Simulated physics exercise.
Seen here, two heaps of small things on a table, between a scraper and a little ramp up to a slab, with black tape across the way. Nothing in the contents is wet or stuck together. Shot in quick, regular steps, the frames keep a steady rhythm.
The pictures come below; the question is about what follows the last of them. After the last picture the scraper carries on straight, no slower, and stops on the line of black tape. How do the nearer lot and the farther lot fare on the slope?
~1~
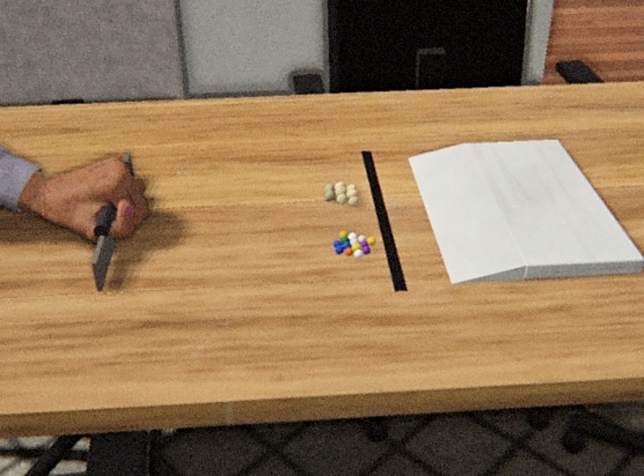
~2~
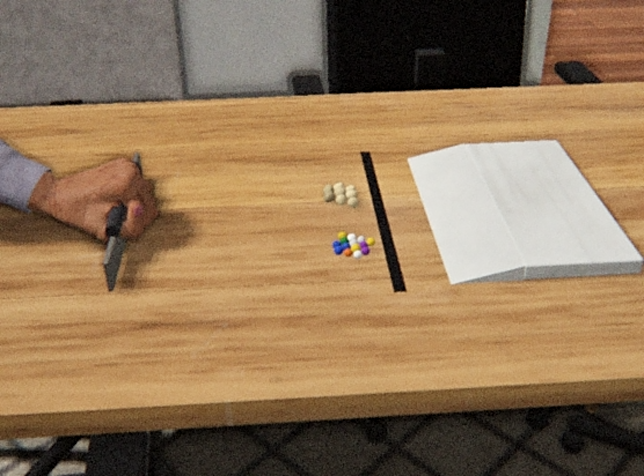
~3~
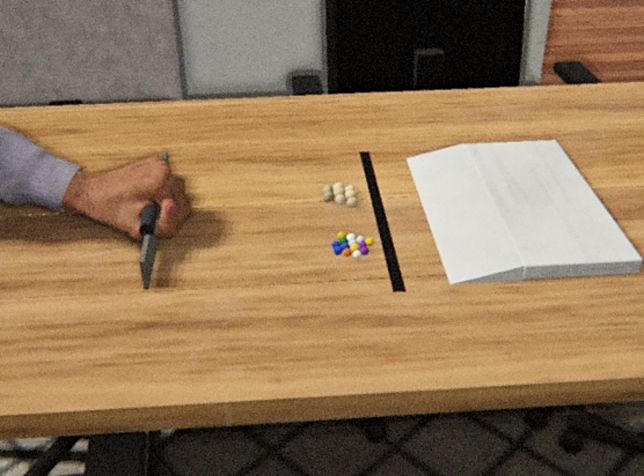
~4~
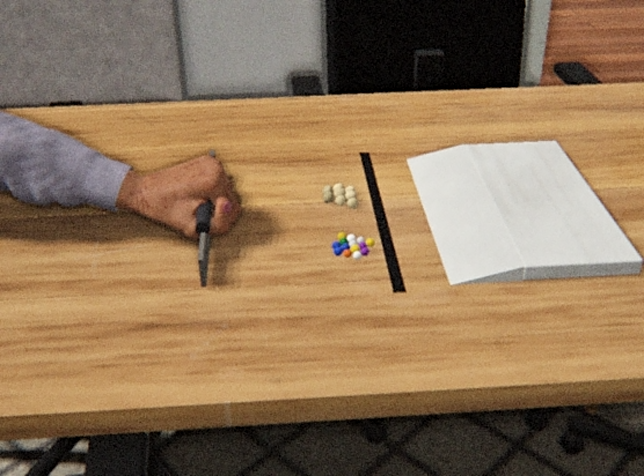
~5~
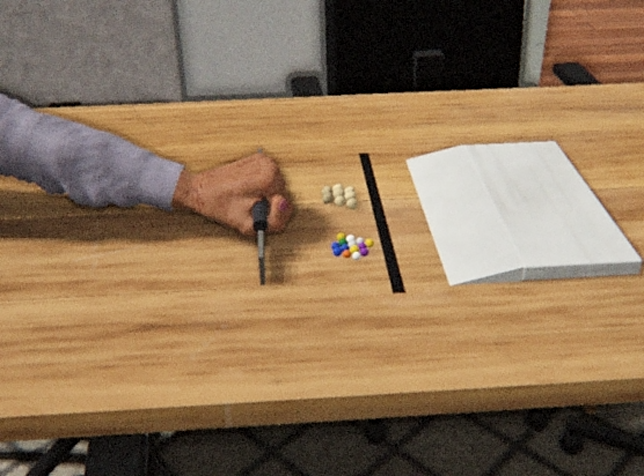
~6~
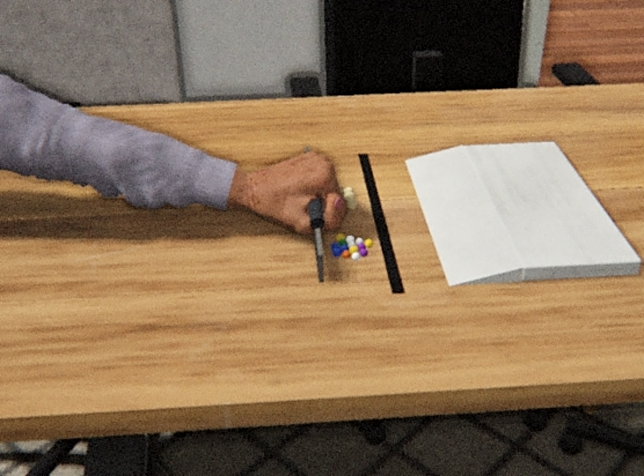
The nearer lot gets some to the top, the farther lot gets some to the top.
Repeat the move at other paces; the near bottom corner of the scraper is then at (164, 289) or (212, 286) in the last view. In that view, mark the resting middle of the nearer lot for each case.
Lab note: Resting centre close to (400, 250), then close to (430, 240).
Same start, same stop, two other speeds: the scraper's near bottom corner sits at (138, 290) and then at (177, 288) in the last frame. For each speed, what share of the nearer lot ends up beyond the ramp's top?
Around 0 per cent first, then around 10 per cent.
Then, 0.05 s later than the last frame, scraper still moving, near (360, 192); nearer lot every one short of the ramp; farther lot every one short of the ramp.
Then, 0.13 s later than the last frame, scraper stopped at the black tape; nearer lot the larger part on the ramp, roughly a quarter short of the ramp; farther lot roughly two thirds on the ramp, roughly a third short of the ramp.
Then, 0.41 s later than the last frame, scraper stopped at the black tape; nearer lot every one past the top; farther lot the larger part past the top, roughly a quarter on the ramp.
When it is over, scraper stopped at the black tape; nearer lot every one past the top; farther lot the larger part past the top, roughly a quarter short of the ramp.
